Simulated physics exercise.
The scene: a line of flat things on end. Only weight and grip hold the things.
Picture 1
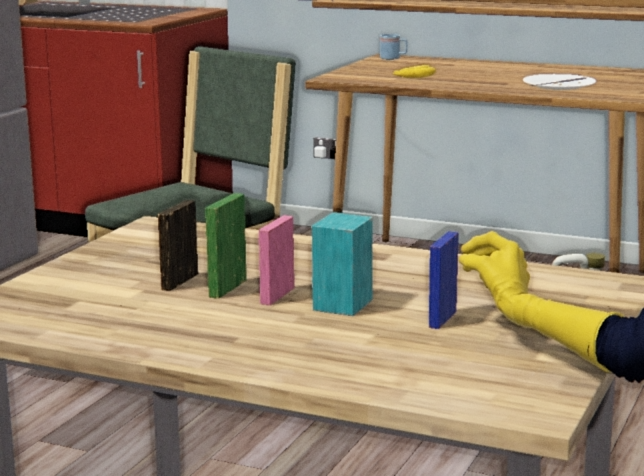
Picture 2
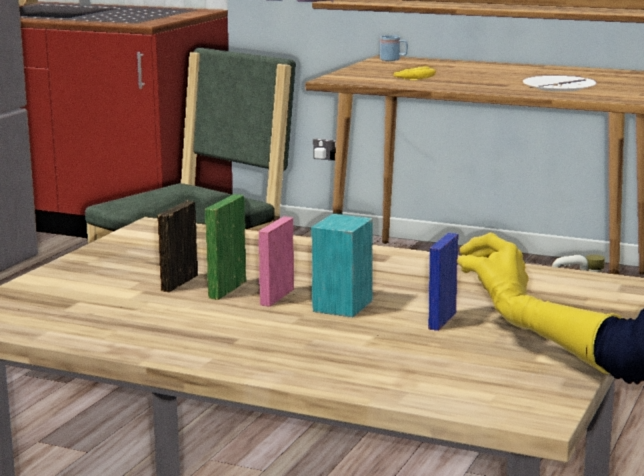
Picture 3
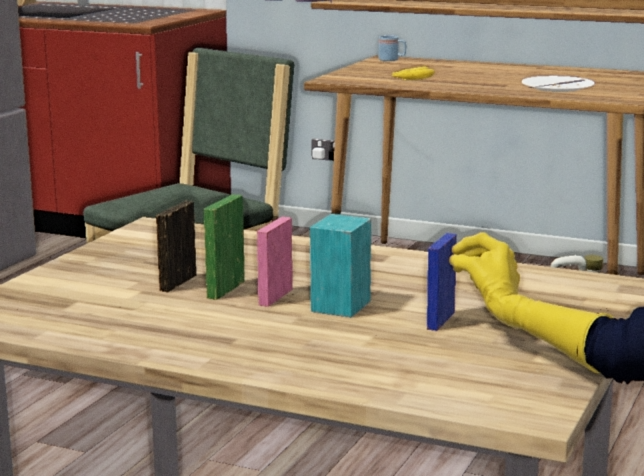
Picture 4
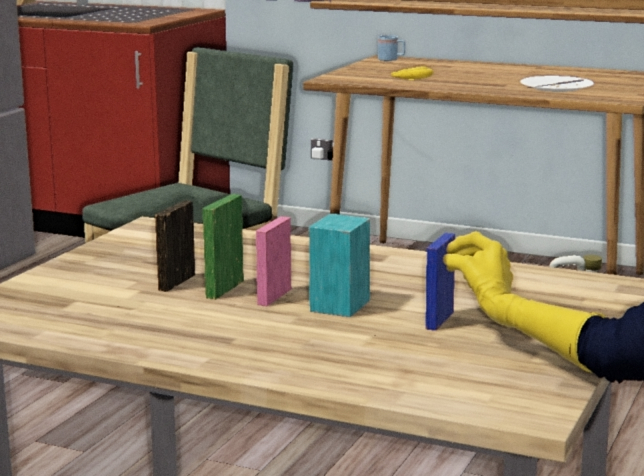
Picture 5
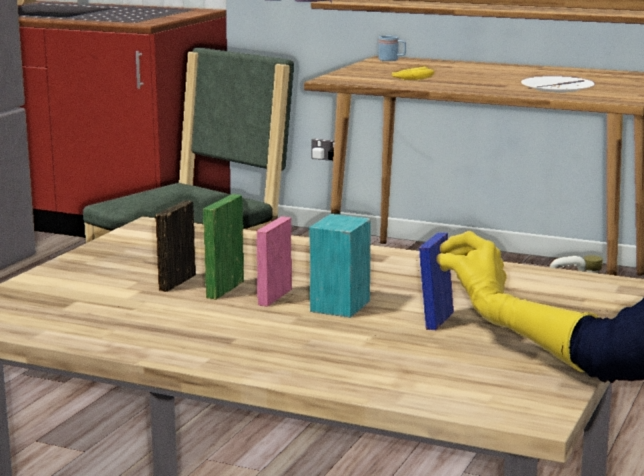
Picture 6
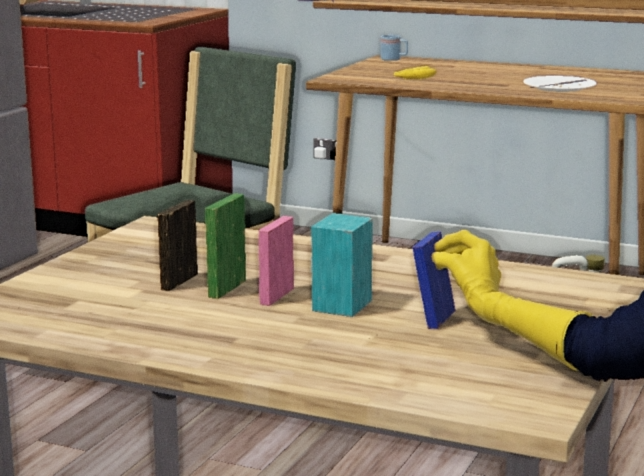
Yellow-gloved hand reaching in from the right and tilting an upright blue board slightly left, toward a standing turquoise block.
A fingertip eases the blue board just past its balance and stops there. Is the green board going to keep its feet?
The green board is still upright.
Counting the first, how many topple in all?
In all, 1.
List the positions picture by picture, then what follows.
Green board (227, 246); turquoise block (343, 264), in the first picture.
Turquoise block (343, 265); pink board (277, 261), in the second picture.
Turquoise block (341, 265); pink board (275, 261), in the third picture.
Turquoise block (340, 265); pink board (274, 261), in the fourth picture.
Blue board 6° over; turquoise block (340, 265); pink board (275, 261), in the fifth picture.
Blue board 12° over; green board (226, 246); turquoise block (342, 265), in the sixth picture.
Then, 0.10 s after the last picture, blue board 24° over.
Then, 0.20 s after the last picture, blue board 52° over.
Then, 0.30 s after the last picture, blue board 83° over.
Then, 0.40 s after the last picture, blue board 90° over.
At rest, all 3 in place. Seen from the same camera at the end, green board near (226, 246).
